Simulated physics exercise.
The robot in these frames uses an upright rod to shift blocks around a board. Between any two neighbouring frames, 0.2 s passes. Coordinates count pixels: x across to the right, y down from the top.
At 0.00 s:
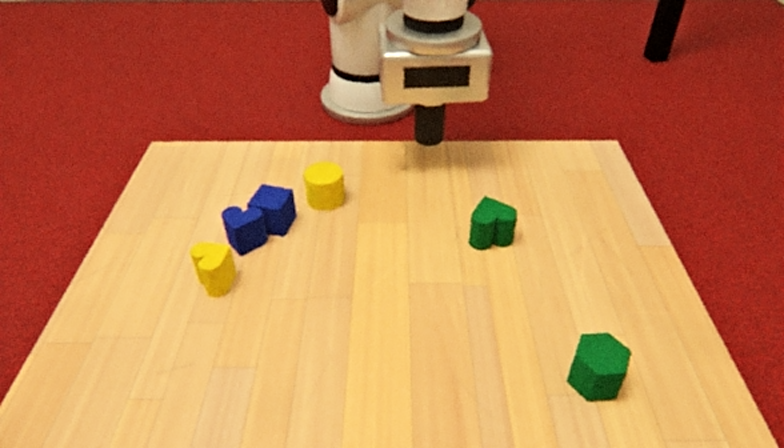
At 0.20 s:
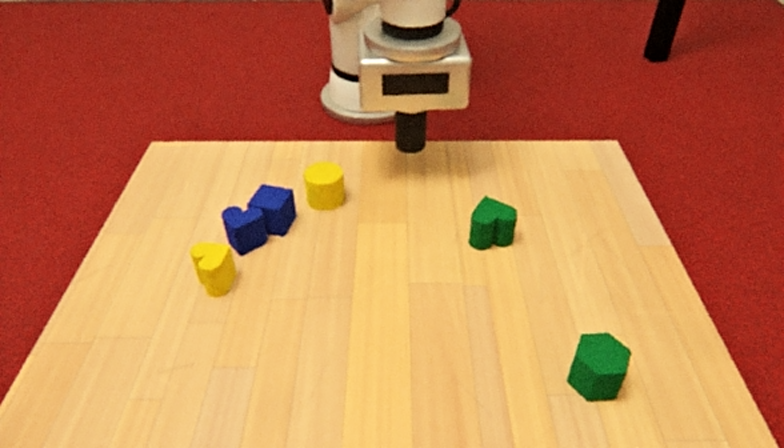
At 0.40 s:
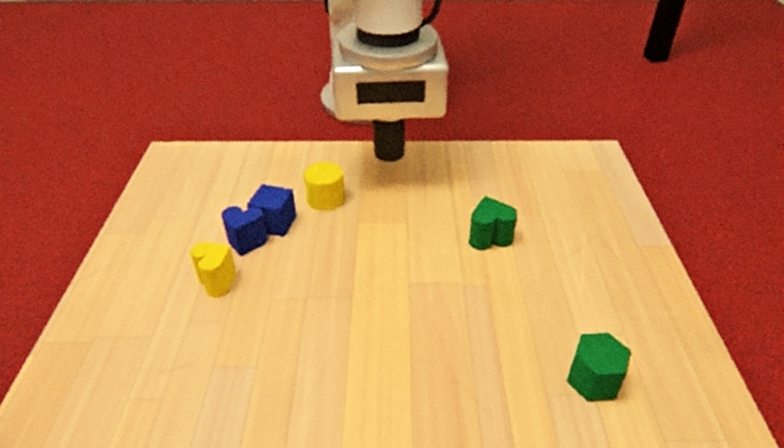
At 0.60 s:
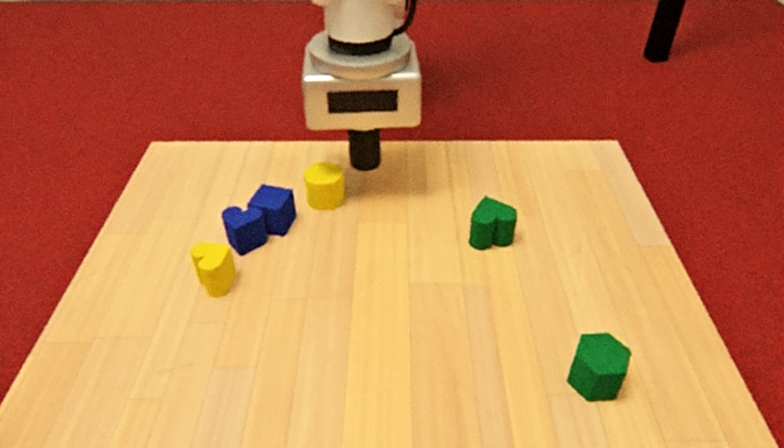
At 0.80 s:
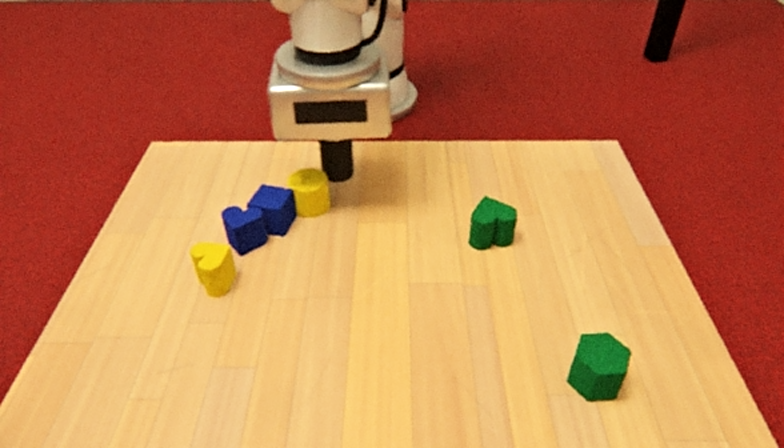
The clip shows a robot arm moving its upright rod leftward above a wooden board holding yellow, blue and green blocks, then nudging the yellow disc slightly left and toward the viewer, beside a blue block, while the others stay still.
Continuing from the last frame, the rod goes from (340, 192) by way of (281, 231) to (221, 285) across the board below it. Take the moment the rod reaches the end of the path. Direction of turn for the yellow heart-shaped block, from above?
Looking down: Anticlockwise.
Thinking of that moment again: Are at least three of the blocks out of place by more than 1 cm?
The answer is yes.
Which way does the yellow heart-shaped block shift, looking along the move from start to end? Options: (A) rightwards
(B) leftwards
The answer is B.
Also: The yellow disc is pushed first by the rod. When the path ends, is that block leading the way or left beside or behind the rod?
Still leading.
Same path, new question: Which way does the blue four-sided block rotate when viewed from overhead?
Clockwise, from overhead.
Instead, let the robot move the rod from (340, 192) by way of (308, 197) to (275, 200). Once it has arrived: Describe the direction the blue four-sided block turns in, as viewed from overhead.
It twists with the clock when seen from above.
The first path, step by step. One third of the way, rod at (295, 197); blue heart-shaped block at (192, 233), turned 35° clockwise; blue four-sided block at (231, 223), turned 50° clockwise; yellow disc at (270, 210).
Two thirds of the way, rod at (258, 229); yellow heart-shaped block at (191, 276), turned 65° anticlockwise; blue heart-shaped block at (147, 243), turned 80° clockwise; blue four-sided block at (181, 247), turned 70° clockwise; yellow disc at (225, 242).
At the end, rod at (216, 265); yellow heart-shaped block at (155, 312), turned 90° anticlockwise; blue heart-shaped block at (129, 244), turned 105° clockwise; blue four-sided block at (151, 260), turned 100° clockwise; yellow disc at (178, 281).
